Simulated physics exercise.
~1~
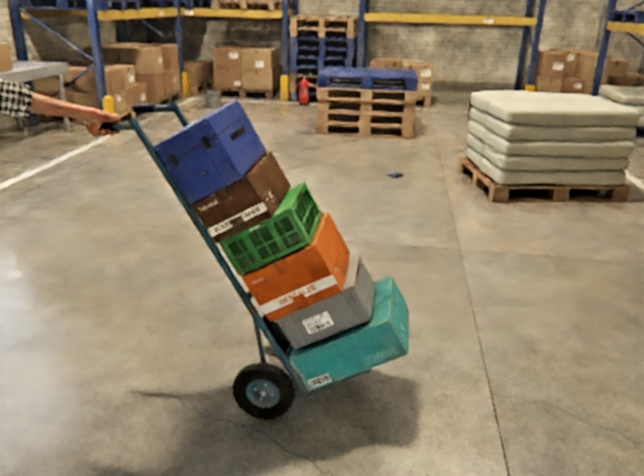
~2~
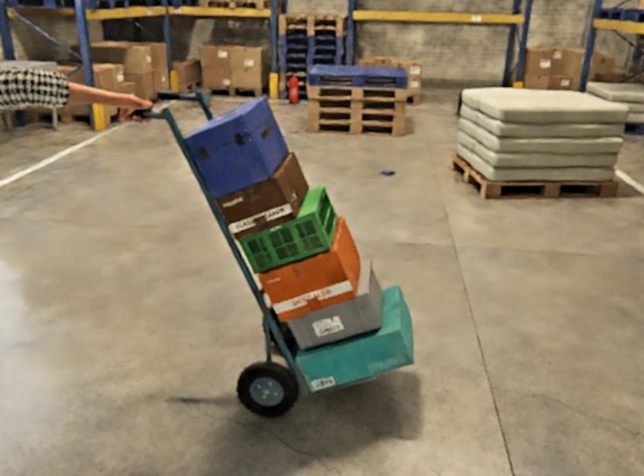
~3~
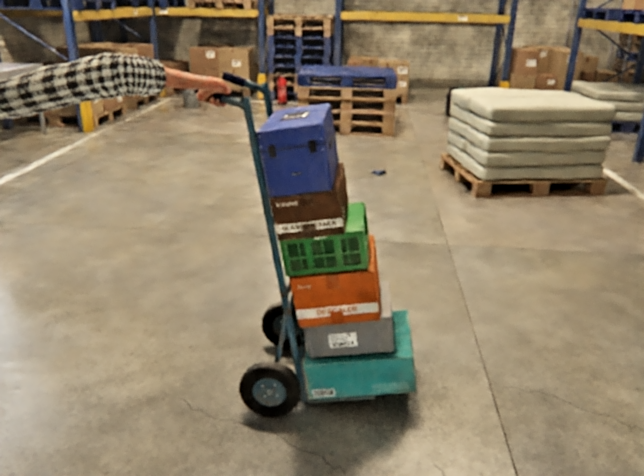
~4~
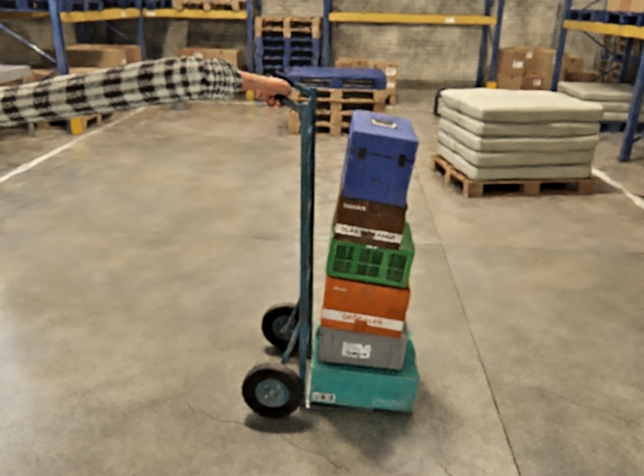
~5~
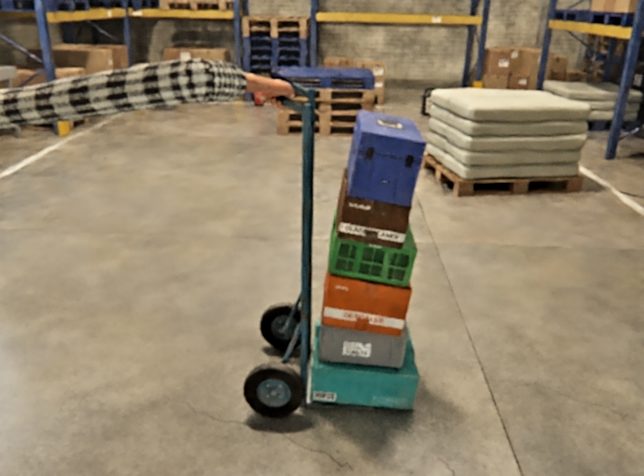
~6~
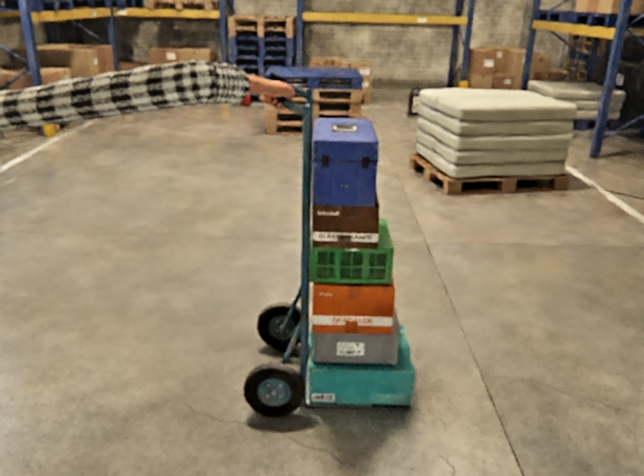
A loaded sack truck is swung upright by hand, and its stacked boxes tip, then settle.
